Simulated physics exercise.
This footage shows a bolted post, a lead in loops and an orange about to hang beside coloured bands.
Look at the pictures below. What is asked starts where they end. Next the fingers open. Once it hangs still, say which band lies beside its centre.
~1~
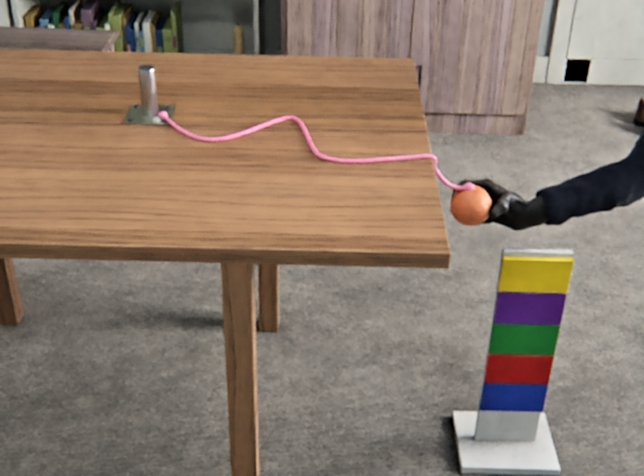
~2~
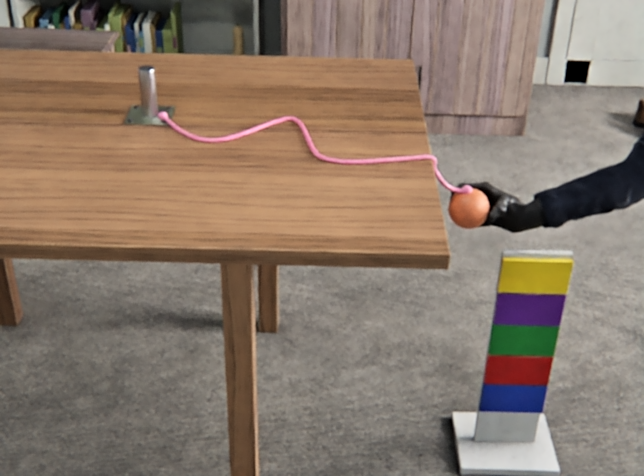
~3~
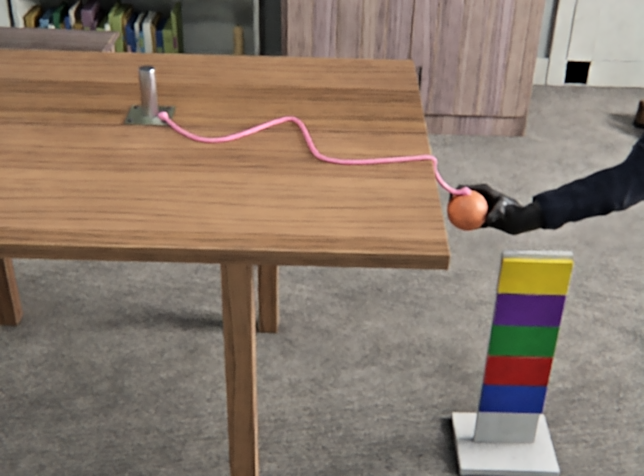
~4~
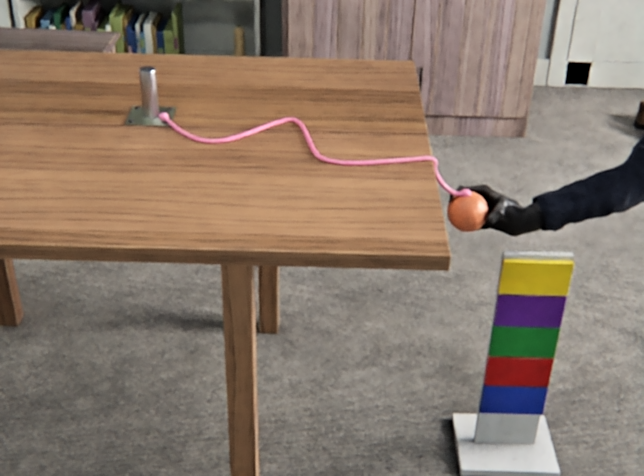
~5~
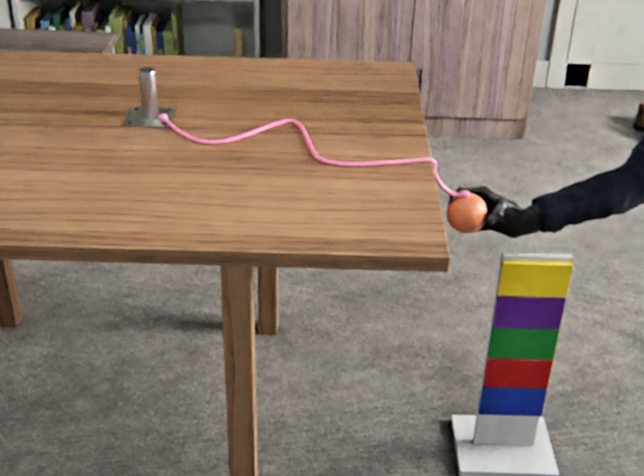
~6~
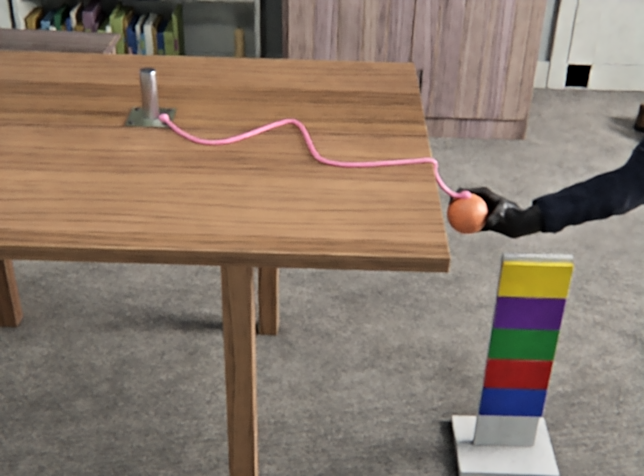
It is the purple band.
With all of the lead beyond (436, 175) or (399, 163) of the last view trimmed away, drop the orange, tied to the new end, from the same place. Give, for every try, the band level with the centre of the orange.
Results, first to last: Yellow; none, it hangs higher.
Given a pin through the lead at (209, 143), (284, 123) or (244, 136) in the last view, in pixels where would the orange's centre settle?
First try around (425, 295), second around (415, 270), third around (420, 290).
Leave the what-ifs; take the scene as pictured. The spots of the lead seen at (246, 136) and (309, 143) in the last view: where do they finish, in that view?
End points: Roughly (277, 131); roughly (385, 145).
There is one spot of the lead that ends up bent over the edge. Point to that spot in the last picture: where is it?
That spot lies near (327, 162).
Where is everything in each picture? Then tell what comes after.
In the first frame, orange (471, 206); yellow (536, 277); purple (530, 309); green (525, 341); red (519, 370); blue (514, 399).
In the second frame, orange (469, 209); lead through (177, 129) (240, 135) (302, 126) (326, 159) (406, 159).
In the third frame, orange (467, 210).
In the fourth frame, orange (468, 212); lead through (178, 130) (241, 136) (303, 127) (327, 160) (407, 160).
In the fifth frame, orange (467, 213).
In the sixth frame, orange (468, 214); lead through (178, 131) (241, 137) (303, 129) (327, 162) (407, 162).
Soon after, orange near (397, 298); level with purple.
After that, orange near (436, 310); level with purple.
In the end, orange near (426, 307); level with purple. Its middle rests at the purple band.
